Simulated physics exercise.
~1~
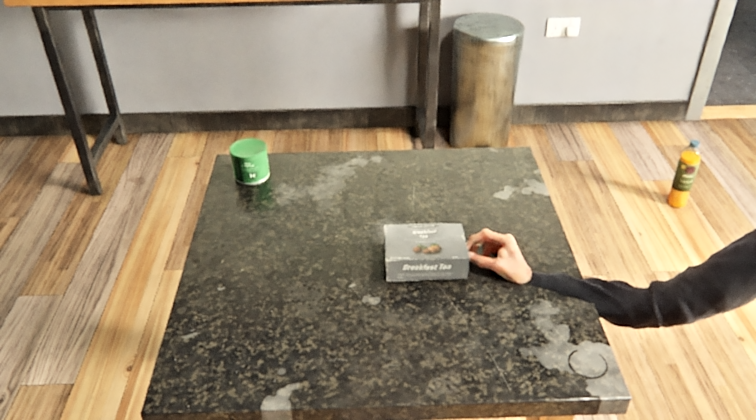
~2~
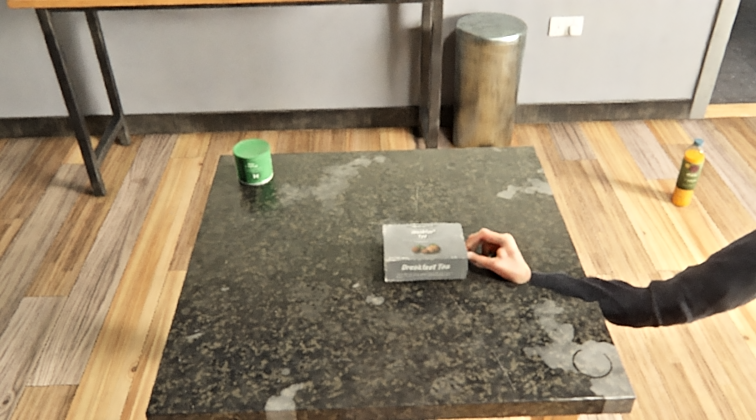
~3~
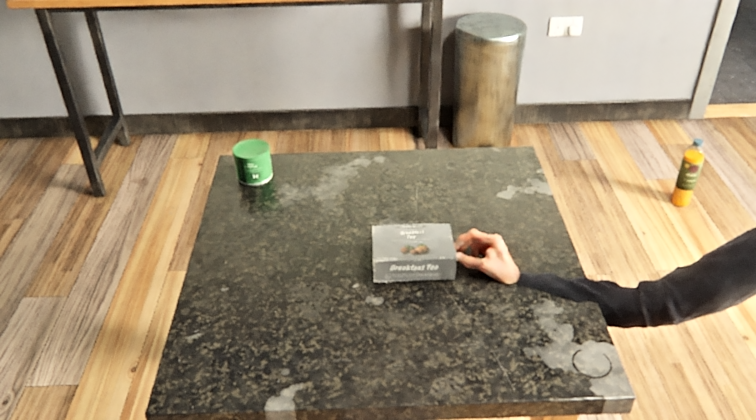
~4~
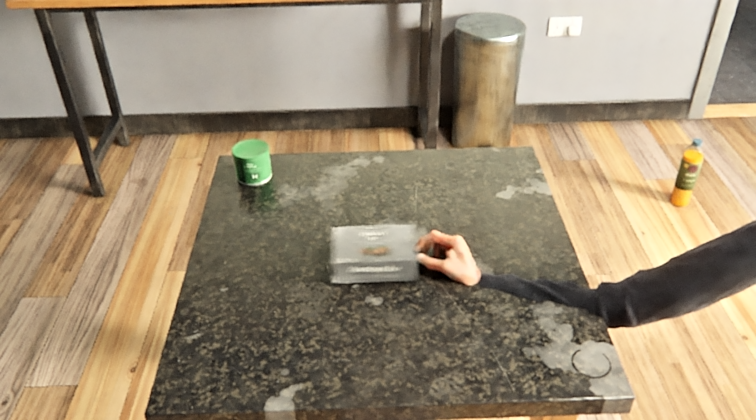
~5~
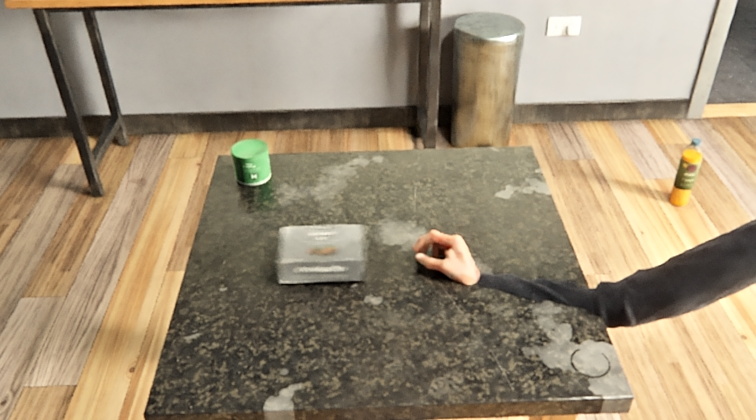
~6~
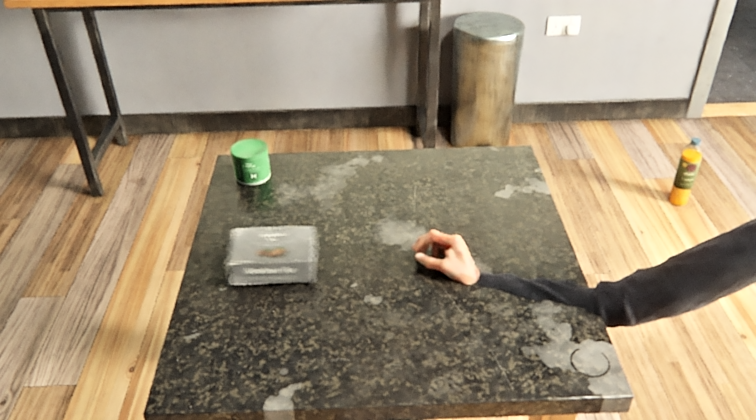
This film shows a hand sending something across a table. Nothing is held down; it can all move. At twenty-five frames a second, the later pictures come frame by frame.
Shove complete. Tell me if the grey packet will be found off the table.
Off the top.
Then, 0.20 s past the last view, grey packet now off the table.
Then, 0.30 s past the last view, things are still on the move.
Then, 0.50 s past the last view, as before.
Finally, off the table, grey packet.
